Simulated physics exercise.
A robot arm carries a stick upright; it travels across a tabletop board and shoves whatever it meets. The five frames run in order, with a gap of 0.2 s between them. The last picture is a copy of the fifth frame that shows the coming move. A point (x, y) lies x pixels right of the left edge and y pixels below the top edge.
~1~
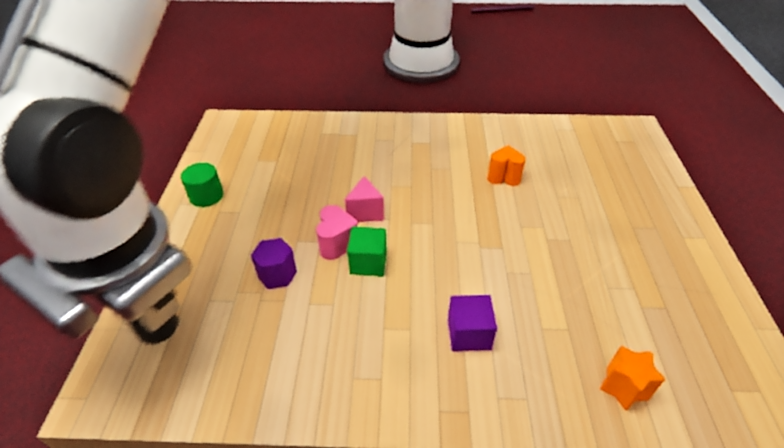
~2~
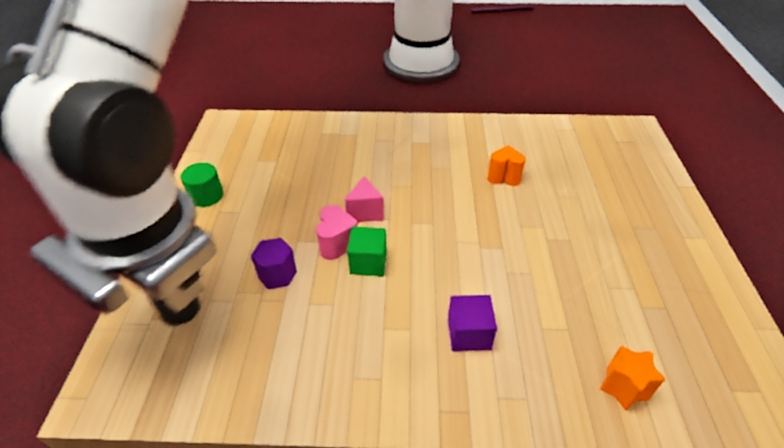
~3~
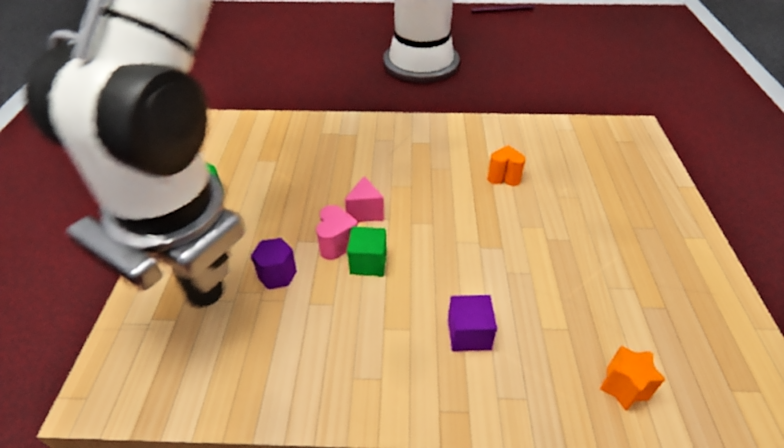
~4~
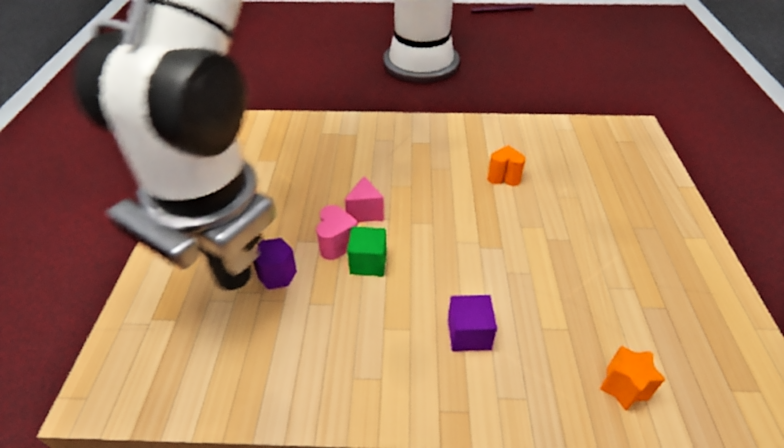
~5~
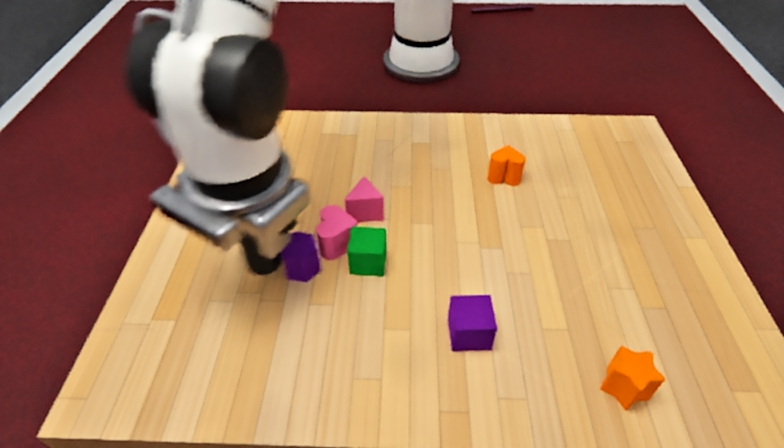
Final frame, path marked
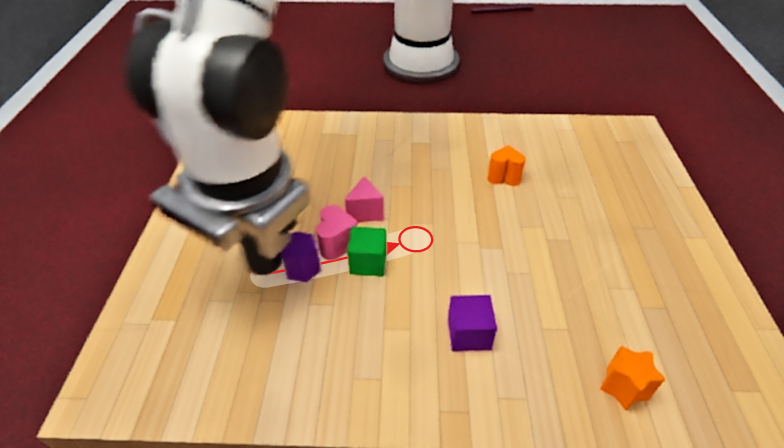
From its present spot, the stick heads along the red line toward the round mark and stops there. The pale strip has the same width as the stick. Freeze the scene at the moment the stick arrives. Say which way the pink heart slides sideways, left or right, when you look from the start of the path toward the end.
Displaced left.
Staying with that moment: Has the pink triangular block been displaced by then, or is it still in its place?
It is shifted.
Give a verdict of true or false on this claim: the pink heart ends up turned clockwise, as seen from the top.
Verdict: False.
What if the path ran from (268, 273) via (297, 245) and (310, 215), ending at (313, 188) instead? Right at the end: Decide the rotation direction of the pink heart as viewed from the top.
Viewed from above, counterclockwise.
Path on the board, from (268, 273) over (345, 258) to (416, 239).
On the path given first. One third of the way, stick at (320, 252); purple hexagonal block at (354, 241), turned 30° clockwise; pink heart at (349, 212), turned 60° anticlockwise; green four-sided block at (391, 239).
Two thirds of the way, stick at (369, 240); purple hexagonal block at (404, 233), turned 40° clockwise; pink heart at (362, 207), turned 105° anticlockwise; pink triangular block at (364, 184), turned 15° clockwise; green four-sided block at (440, 237), turned 15° clockwise.
At the end, stick at (416, 227); purple hexagonal block at (451, 227), turned 65° clockwise; pink heart at (366, 206), turned 125° anticlockwise; pink triangular block at (364, 184), turned 15° clockwise; green four-sided block at (483, 242), turned 45° clockwise.
